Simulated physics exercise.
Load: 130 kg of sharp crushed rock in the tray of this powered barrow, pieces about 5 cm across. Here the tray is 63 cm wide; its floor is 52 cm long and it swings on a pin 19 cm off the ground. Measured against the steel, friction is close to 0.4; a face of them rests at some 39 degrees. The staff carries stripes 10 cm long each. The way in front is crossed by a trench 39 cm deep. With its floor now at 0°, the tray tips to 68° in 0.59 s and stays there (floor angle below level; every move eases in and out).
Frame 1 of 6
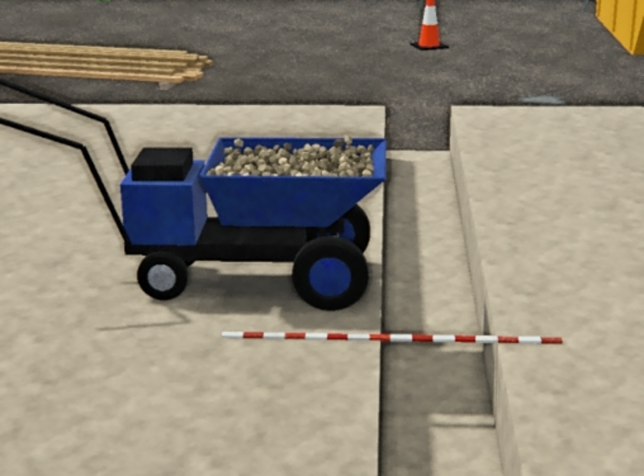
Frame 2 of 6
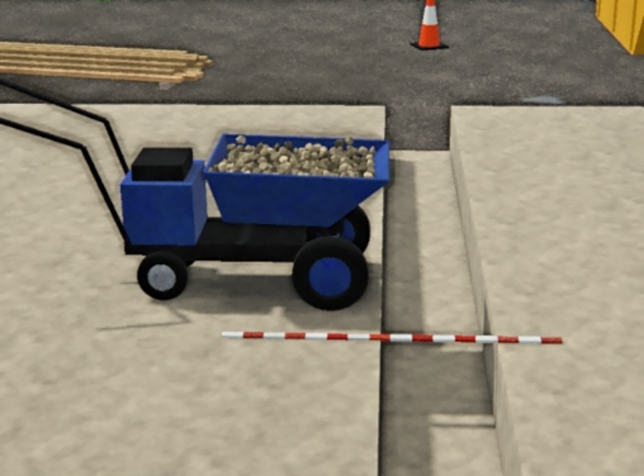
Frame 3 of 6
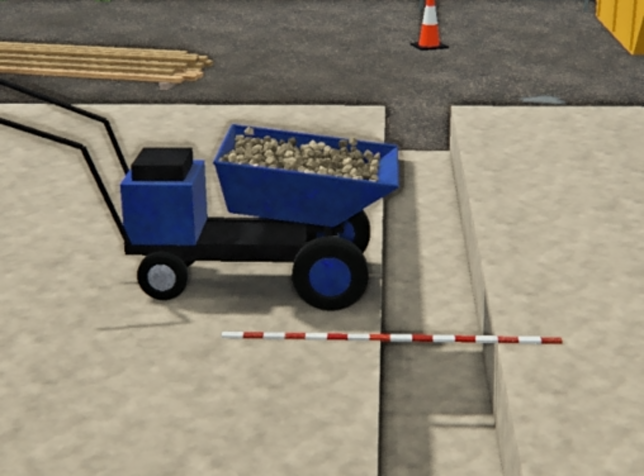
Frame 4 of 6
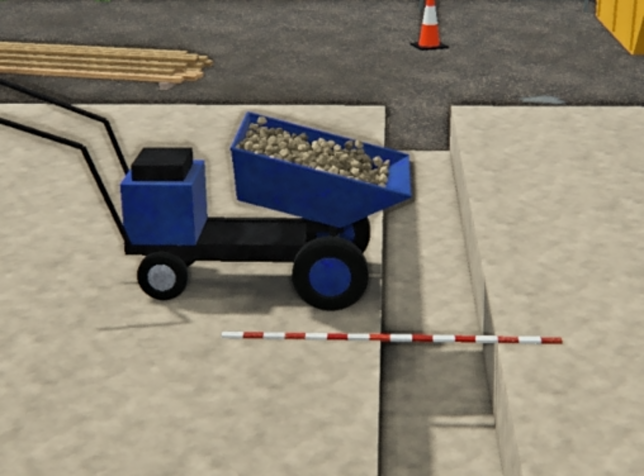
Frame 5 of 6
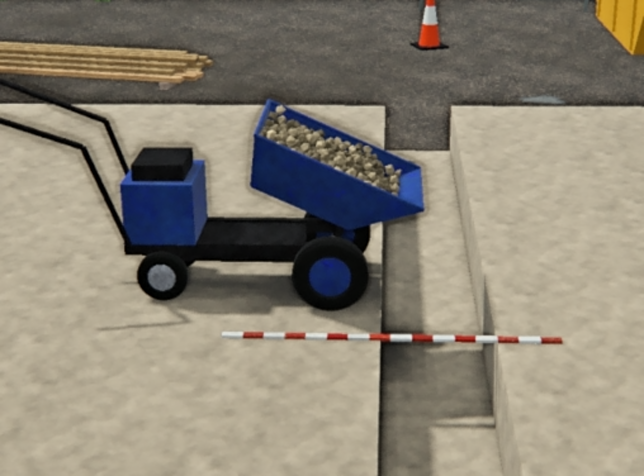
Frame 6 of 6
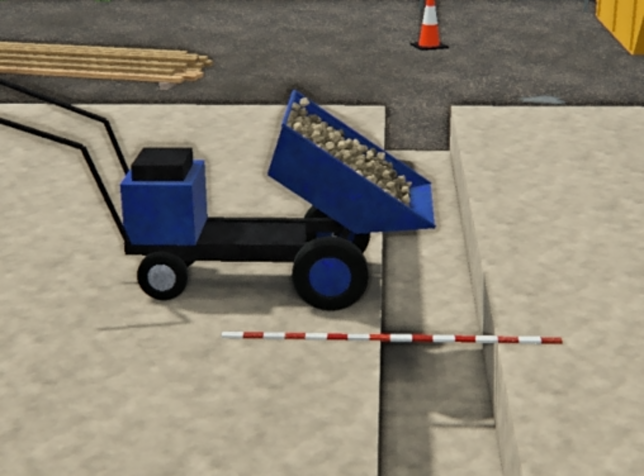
A pale, sandy work area beside dark asphalt is seen from the side and slightly above, in a still view. A blue dumper with black handles at left carries a tray of small stones beside a trench crossed by a red-and-white staff, with planks, an orange cone and something yellow behind. The tray tilts slowly, then more steeply, its left end rising and its right lip lowering over the trench, while the wheels stay put.
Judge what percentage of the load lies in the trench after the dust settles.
About 63 %.
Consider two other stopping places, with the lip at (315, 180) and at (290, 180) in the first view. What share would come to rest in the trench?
Near 100 and near 95 percent.
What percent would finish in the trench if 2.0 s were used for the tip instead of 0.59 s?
Then roughly 90 percent.
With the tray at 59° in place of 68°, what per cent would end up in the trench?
It would come to about 50 percent.
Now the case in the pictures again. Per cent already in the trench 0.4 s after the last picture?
By then, around 20 percent.
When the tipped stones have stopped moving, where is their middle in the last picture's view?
(474, 333).
Then, 0.1 s after the last picture the floor is at 57°, 100 % in the tray; the foremost stones are at (433, 224).
Then, 0.4 s after the last picture the floor is at 68°, 72 % in the tray, 22 % in the trench, 6 % past the trench; the foremost stones are at (509, 288).
Then, 0.7 s after the last picture the floor is at 68°, 14 % in the tray, 49 % in the trench, 38 % past the trench; the foremost stones are past the picture's edge.
Then, 2.7 s after the last picture the floor is at 68°, 0 % in the tray, 63 % in the trench, 37 % past the trench; the foremost stones are past the picture's edge.
